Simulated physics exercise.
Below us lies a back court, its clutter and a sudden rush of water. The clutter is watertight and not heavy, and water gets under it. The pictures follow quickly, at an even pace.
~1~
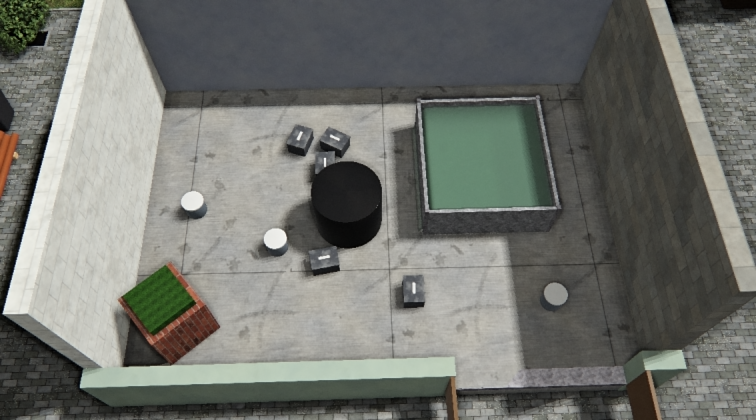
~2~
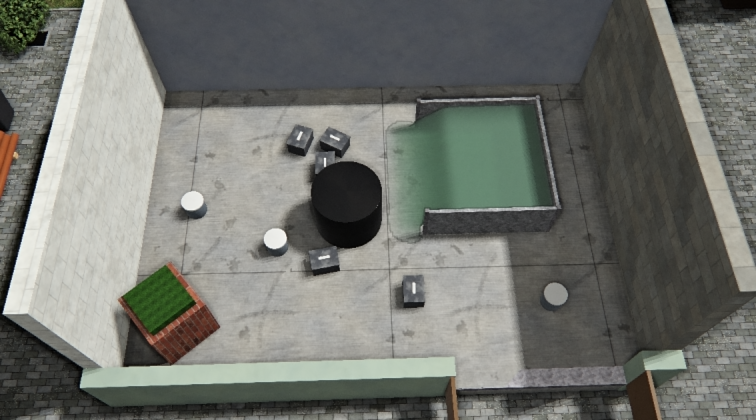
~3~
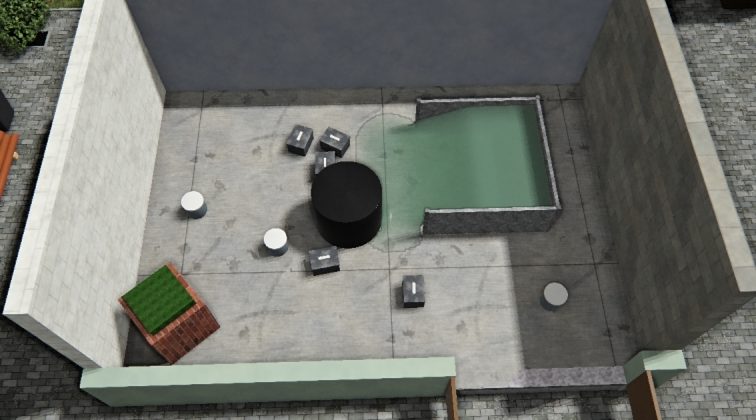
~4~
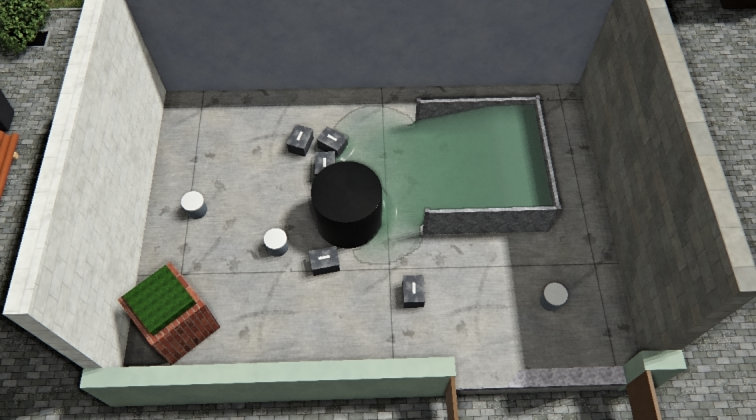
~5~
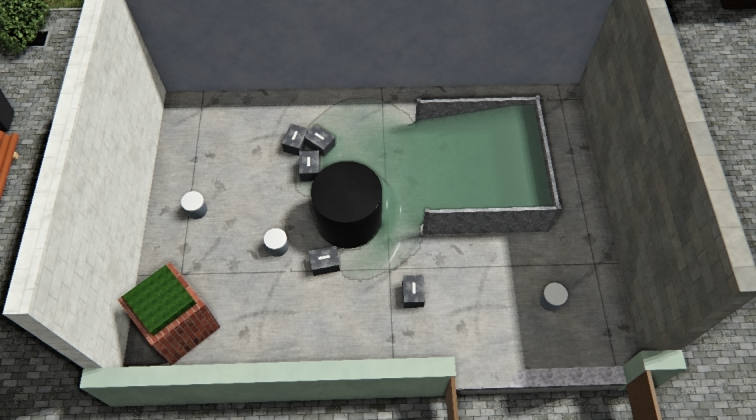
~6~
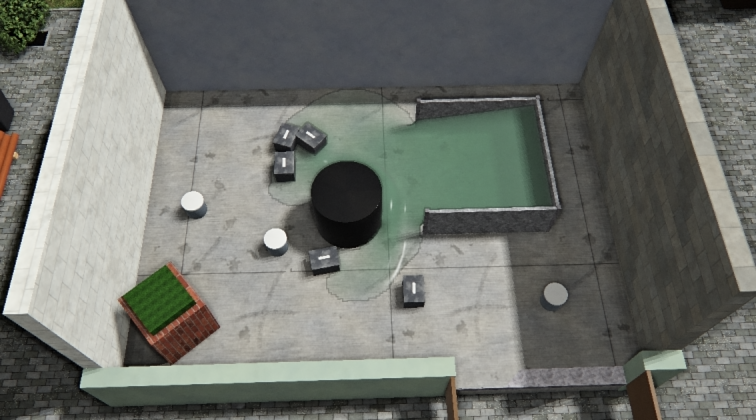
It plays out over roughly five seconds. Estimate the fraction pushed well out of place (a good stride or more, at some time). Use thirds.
It is two thirds or more.
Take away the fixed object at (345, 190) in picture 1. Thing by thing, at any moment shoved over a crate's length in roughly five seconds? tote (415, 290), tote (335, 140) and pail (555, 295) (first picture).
In turn: Not that far, moved that far, less than that.
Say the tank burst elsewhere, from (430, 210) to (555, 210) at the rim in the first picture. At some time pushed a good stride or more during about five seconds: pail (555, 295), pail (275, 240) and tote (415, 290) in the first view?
One after the other: Pushed that far, less than that, pushed that far.
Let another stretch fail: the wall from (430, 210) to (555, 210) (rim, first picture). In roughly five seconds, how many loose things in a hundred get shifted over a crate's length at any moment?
Roughly 20 per cent.
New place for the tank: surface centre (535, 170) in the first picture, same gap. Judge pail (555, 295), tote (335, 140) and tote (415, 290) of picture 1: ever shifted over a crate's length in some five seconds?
One after the other: Less than that, shifted that much, that far or more.
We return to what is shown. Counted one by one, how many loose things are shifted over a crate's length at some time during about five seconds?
That makes 6.
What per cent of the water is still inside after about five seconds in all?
I make it 98 per cent.
A moment on, 3 of 8 are well off their spots; 1 afloat.
Next, 5 of 8 are well off their spots; 4 afloat.
Later, 5 of 8 are well off their spots; 4 afloat.
In the end, 6 of 8 are well off their spots, and 6 have been at some point; 5 afloat.
